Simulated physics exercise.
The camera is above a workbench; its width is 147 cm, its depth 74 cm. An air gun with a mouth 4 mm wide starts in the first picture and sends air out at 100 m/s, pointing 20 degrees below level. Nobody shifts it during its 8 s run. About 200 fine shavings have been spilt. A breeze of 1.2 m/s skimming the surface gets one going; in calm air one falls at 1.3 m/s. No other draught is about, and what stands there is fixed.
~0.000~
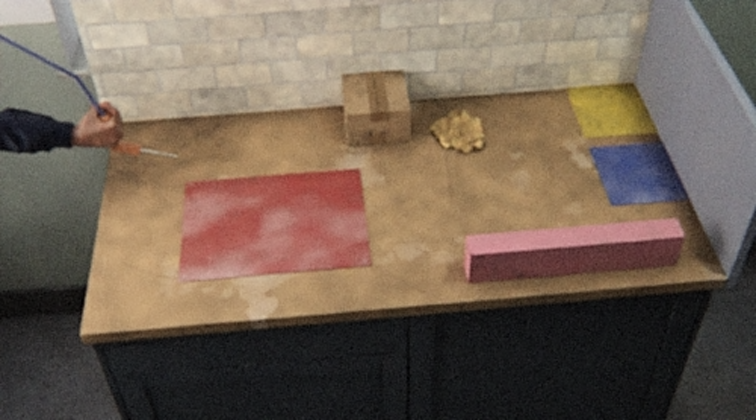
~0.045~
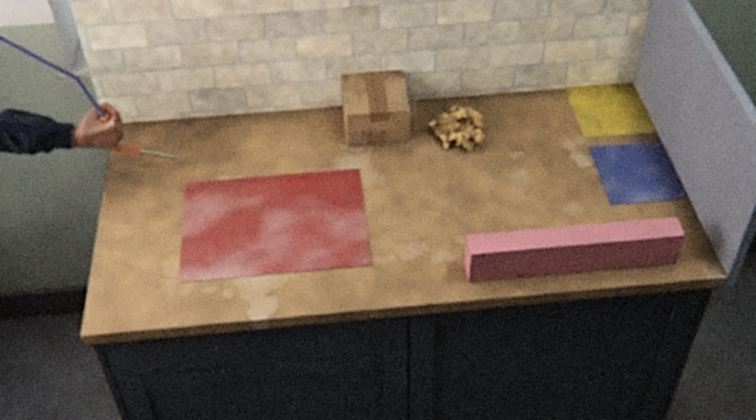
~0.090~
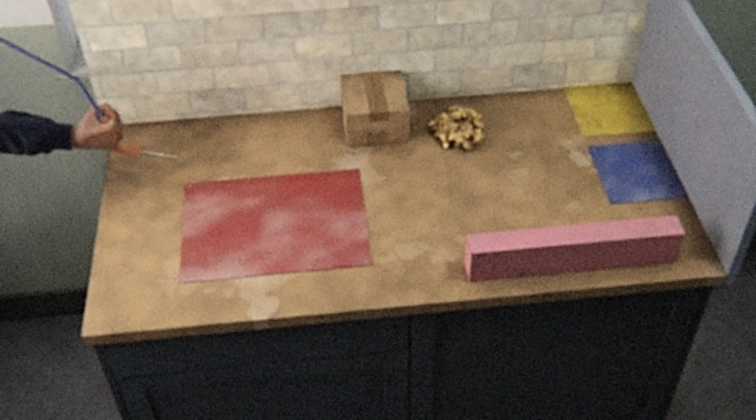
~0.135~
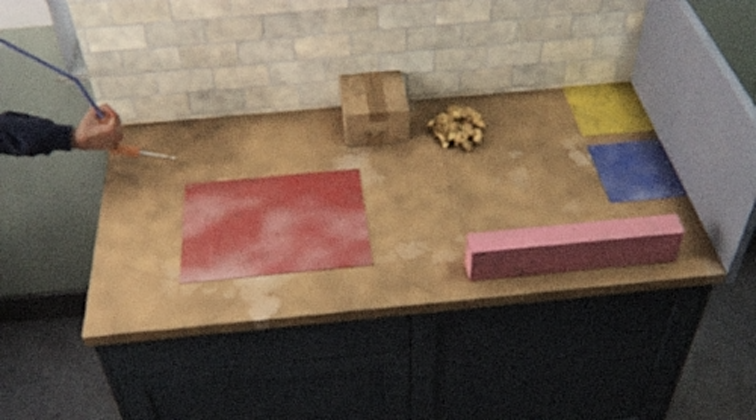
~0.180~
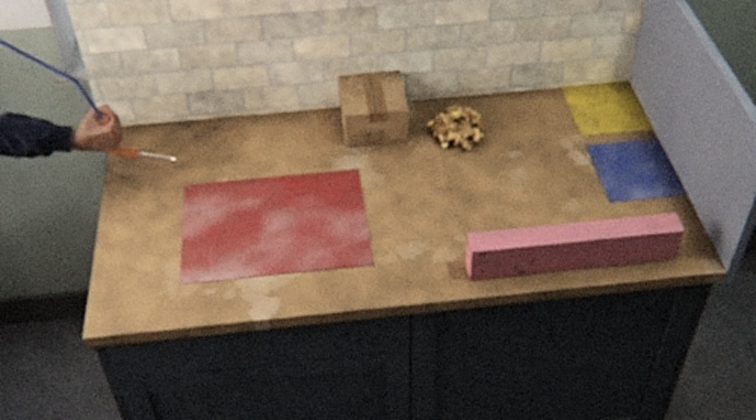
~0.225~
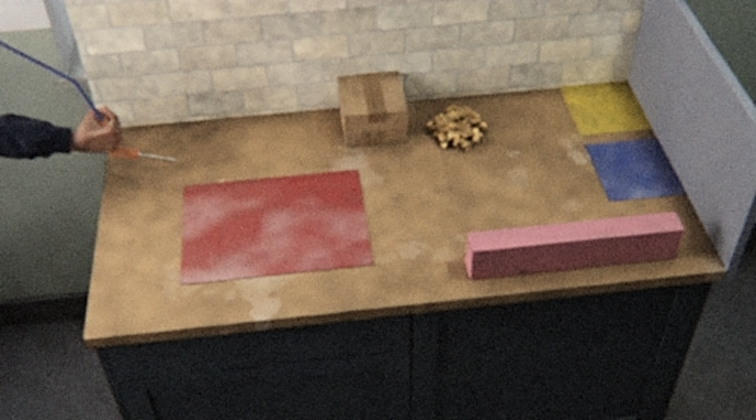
A hand holding an air gun steady at the left of a workbench while the pile of shavings beyond barely stirs.
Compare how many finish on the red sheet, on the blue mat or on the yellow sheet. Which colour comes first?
The yellow one.
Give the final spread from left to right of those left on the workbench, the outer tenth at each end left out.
About 50 cm.
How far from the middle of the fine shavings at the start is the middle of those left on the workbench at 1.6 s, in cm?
Roughly 30 cm.
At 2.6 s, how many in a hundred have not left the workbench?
About 100 %.
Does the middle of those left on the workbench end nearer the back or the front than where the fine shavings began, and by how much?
Towards the back, some 10 cm.
After 1.6 s the count stands so, 1 % are on the blue mat, 0 % on the red sheet and 48 % on the yellow sheet; the middle of those still in play is near (556, 111).
After 2.6 s the count stands so, 1 % are on the blue mat, 0 % on the red sheet and 52 % on the yellow sheet; the middle of those still in play is near (588, 104).
After 4.4 s the count stands so, 1 % are on the blue mat, 0 % on the red sheet and 54 % on the yellow sheet; the middle of those still in play is near (603, 99).
After 8.0 s, at the end, 2 % are on the blue mat, 0 % on the red sheet and 54 % on the yellow sheet; the middle of those still in play is near (606, 98).
